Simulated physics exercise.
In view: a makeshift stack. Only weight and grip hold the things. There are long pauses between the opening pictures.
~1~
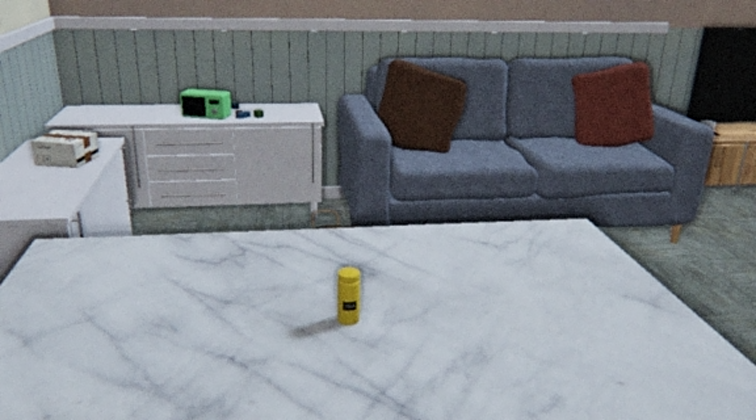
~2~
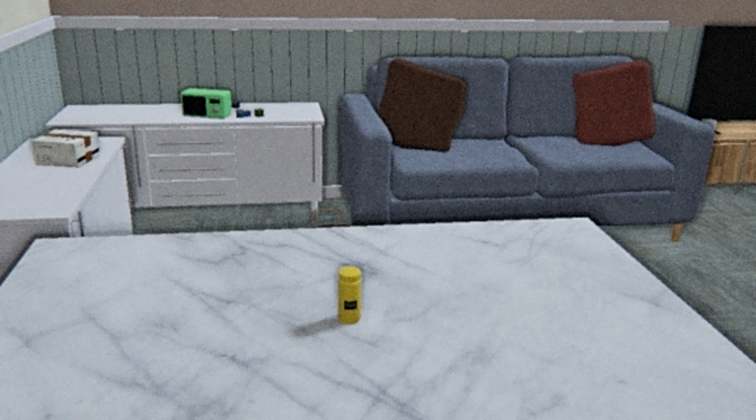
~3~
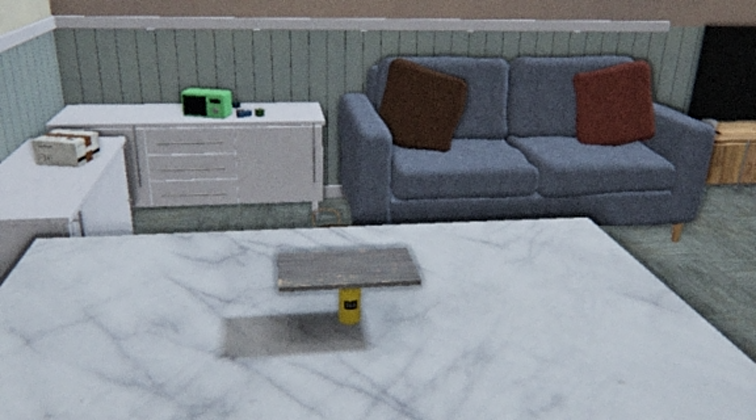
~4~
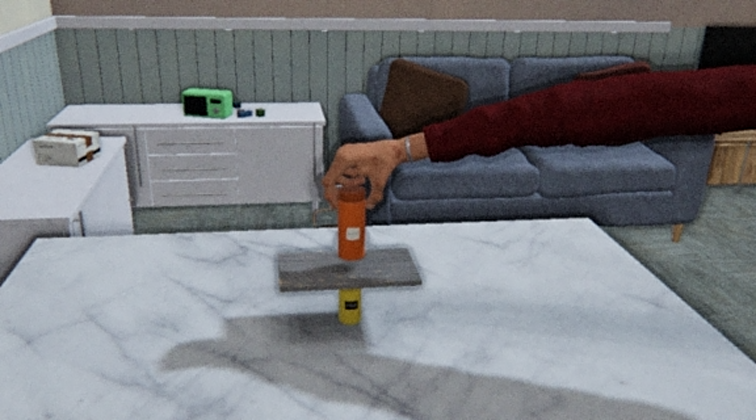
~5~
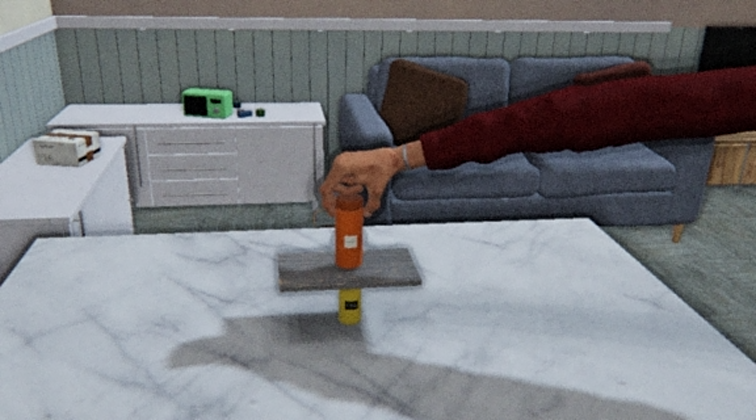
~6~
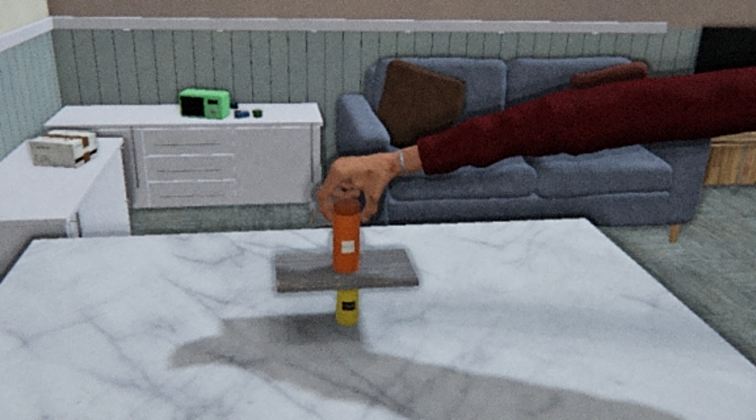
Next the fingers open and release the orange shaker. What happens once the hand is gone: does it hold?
The stack stays up.
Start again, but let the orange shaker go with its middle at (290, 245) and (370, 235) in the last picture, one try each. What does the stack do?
In the first case it comes apart; in the second case it stays up.
Then, 0.80 s after the last picture, nothing has stirred.
Then, 1.70 s after the last picture, orange shaker resting near (346, 236).
At rest, all 3 in place. Seen from the same camera at the end, orange shaker near (346, 236). The stack keeps its balance.
